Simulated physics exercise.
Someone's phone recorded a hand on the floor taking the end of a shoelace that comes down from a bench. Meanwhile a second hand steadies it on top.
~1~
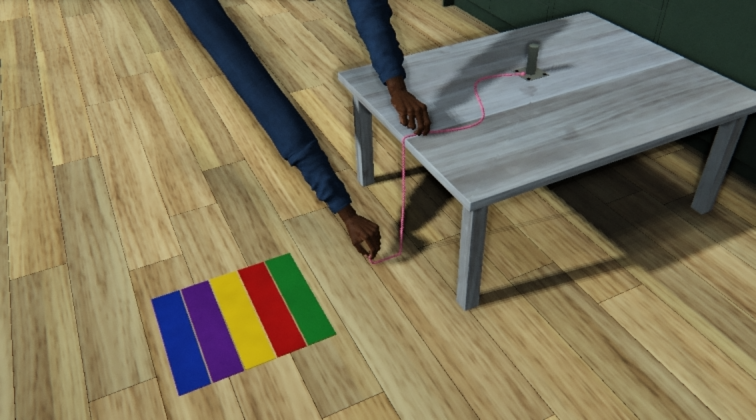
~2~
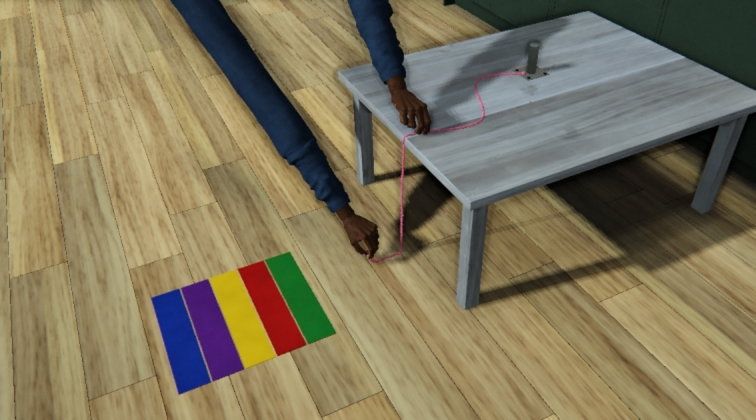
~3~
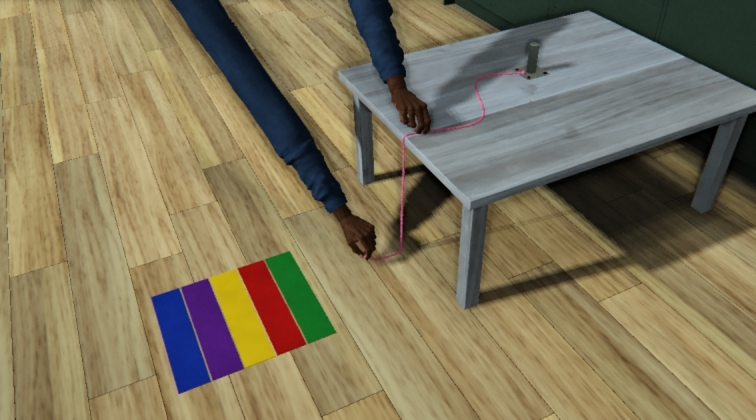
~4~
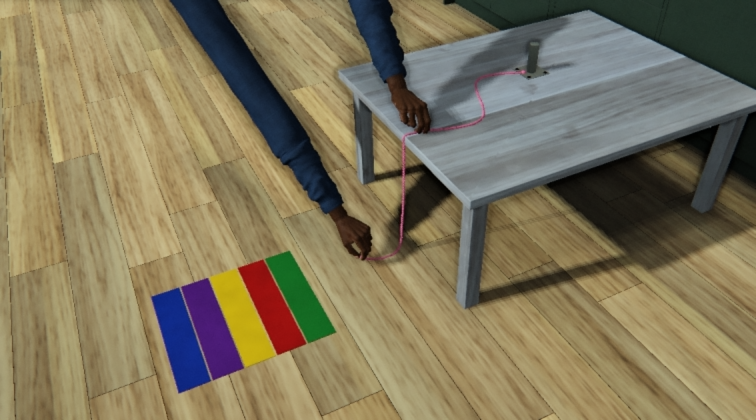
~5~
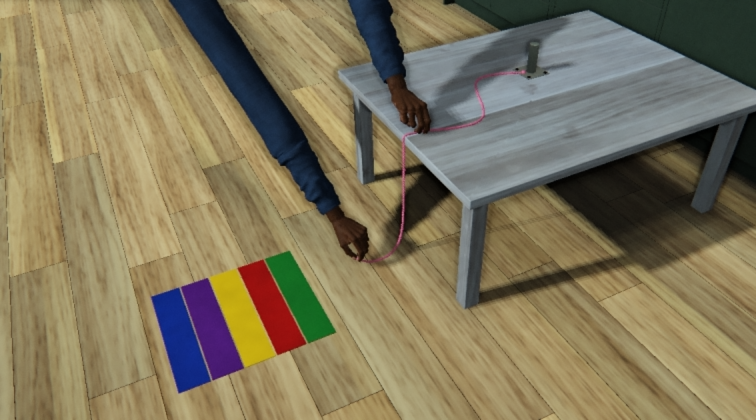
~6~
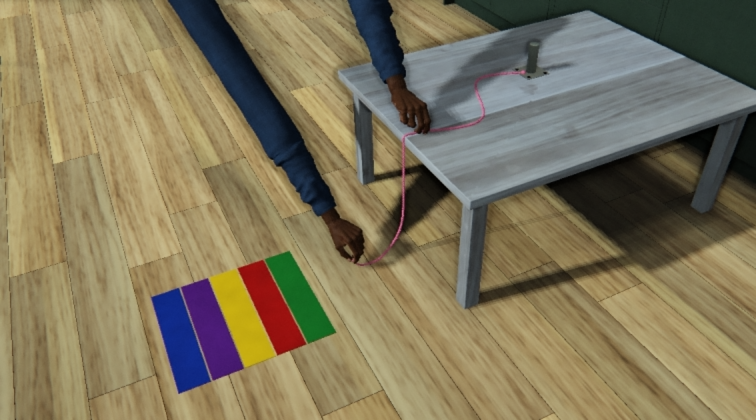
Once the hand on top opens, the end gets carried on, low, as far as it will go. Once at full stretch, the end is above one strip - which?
The end stops over the yellow strip.
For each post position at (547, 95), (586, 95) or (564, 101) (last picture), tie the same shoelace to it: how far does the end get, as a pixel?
Somewhere near (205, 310), (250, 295) and (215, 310), in that order.
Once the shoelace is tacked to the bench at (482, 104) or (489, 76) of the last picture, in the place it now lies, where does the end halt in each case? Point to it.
I'd put it around (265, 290) the first time and around (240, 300) the second.
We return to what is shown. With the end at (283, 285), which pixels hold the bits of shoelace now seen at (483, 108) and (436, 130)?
Well, the first one sits at (449, 109), and the second one sits at (399, 143).
Soon after, end near (283, 285); over green.
Then, end near (253, 296); over red.
At full stretch, end near (234, 302); over yellow. It gets as far as the yellow strip.
